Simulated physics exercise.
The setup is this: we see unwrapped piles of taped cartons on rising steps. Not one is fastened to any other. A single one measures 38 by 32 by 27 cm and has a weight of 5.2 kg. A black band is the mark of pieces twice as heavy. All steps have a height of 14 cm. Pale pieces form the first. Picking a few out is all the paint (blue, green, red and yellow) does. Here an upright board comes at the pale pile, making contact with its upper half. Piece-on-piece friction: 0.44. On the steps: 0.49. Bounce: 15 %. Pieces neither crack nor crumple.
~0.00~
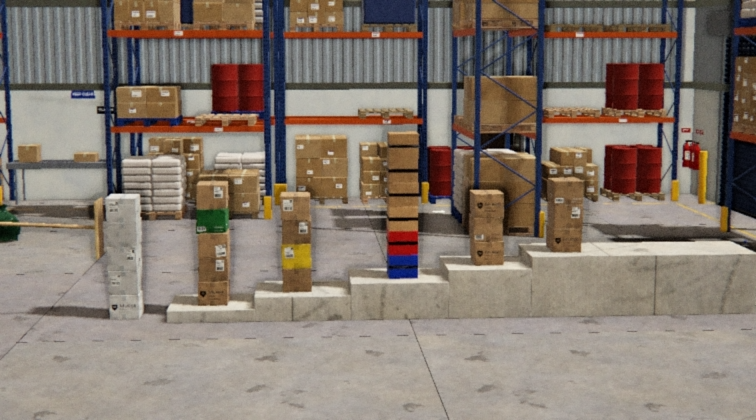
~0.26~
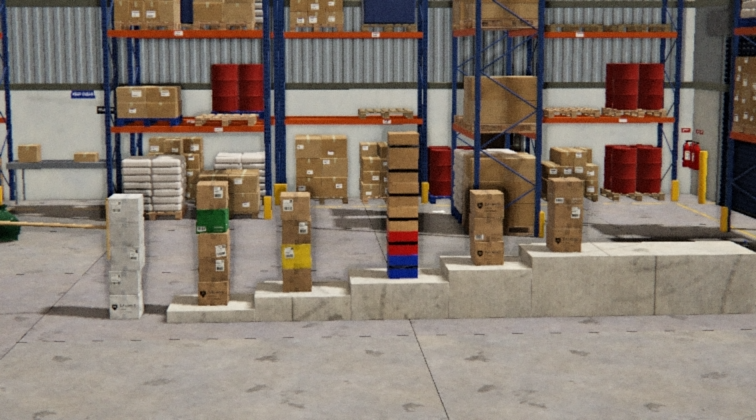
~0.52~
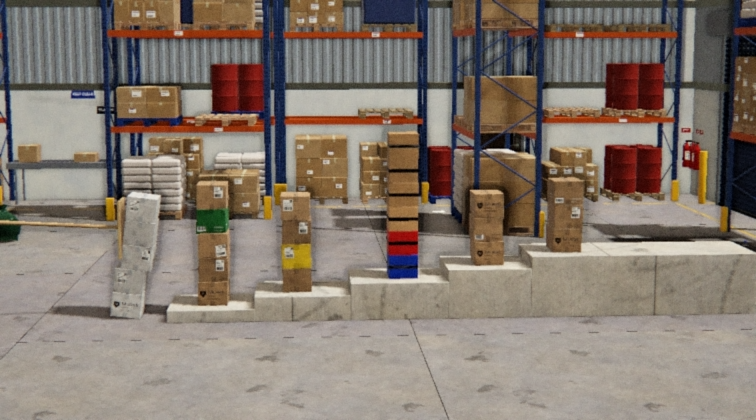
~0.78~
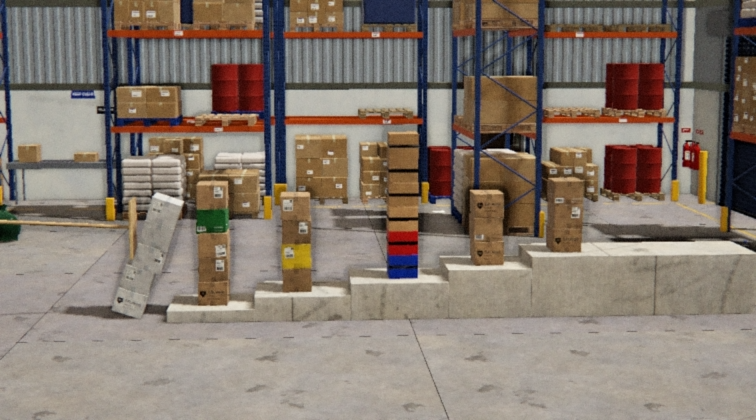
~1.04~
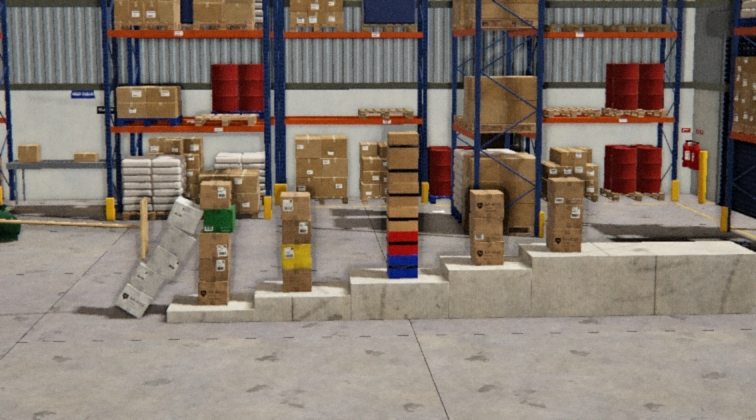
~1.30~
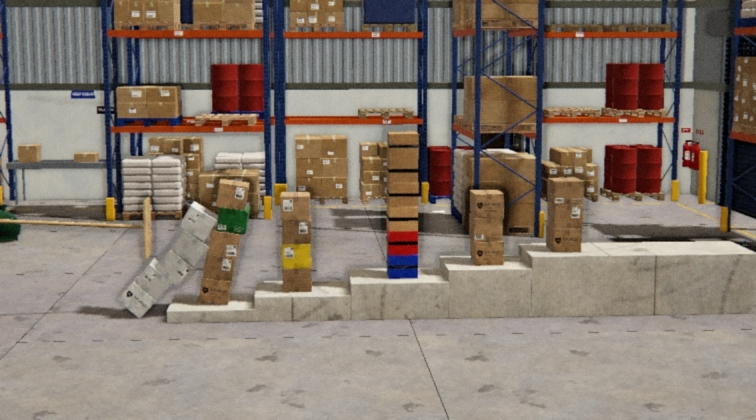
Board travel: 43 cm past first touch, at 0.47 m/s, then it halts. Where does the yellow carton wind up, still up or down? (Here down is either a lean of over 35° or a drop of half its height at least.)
Most likely it fails.
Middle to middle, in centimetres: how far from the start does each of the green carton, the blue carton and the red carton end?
Green 100 cm, blue 0 cm, red 0 cm.
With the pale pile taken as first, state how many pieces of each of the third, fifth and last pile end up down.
Tally - third: 3; fifth: 0; last: 0.
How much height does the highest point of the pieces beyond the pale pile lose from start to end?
Roughly 0 centimetres.
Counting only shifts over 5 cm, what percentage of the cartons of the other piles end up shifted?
The answer is 35 percent.
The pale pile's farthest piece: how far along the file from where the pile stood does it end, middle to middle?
I'd say close to 120 cm along.
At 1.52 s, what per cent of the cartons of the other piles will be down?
It's 0 percent at that point.
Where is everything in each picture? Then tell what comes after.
In the first picture (we follow the side turned to the camera), board (96, 223) 9 cm short; yellow carton (296, 257); red carton (404, 243); green carton (211, 222); no other piece has moved.
Board (107, 223) 28 mm in; yellow carton (296, 257), in the second picture.
Board (119, 223) 15 cm in, top of the pale pile leaning 7°; yellow carton (296, 257); no other piece has moved, in the third picture.
Board (130, 223) 27 cm in, top of the pale pile leaning 19°; yellow carton (296, 257); no other piece has moved, in the fourth picture.
Board (142, 223) 39 cm in, top of the pale pile leaning 25°; yellow carton (296, 257); green carton (218, 221) displaced 8 cm; 2 stirred so far, in the fifth picture.
Board (145, 223) 43 cm in, stopped, top of the pale pile leaning 31°; yellow carton (296, 257); green carton (232, 221) tipped 9°; red carton (404, 243); 5 stirred so far, in the sixth picture.
Around 1.52 s, 5 of the pale pile down; none of the 21 other cartons down, 5 disturbed; yellow carton unmoved; green carton tipped 21°.
Around 1.88 s, 5 of the pale pile down; 2 of the 21 other cartons down; yellow carton tipped 10°; green carton tipped 30°, 16 cm lower.
Around 2.26 s, 5 of the pale pile down; 7 of the 21 other cartons down; yellow carton tipped 38°; green carton tipped 9°, 35 cm lower.
Finally (3.2 s), 5 of the pale pile down; 7 of the 21 other cartons down; yellow carton on its side; red carton unmoved; blue carton unmoved. Seen by the last camera, middles, yellow carton near (332, 272), red carton near (403, 240).
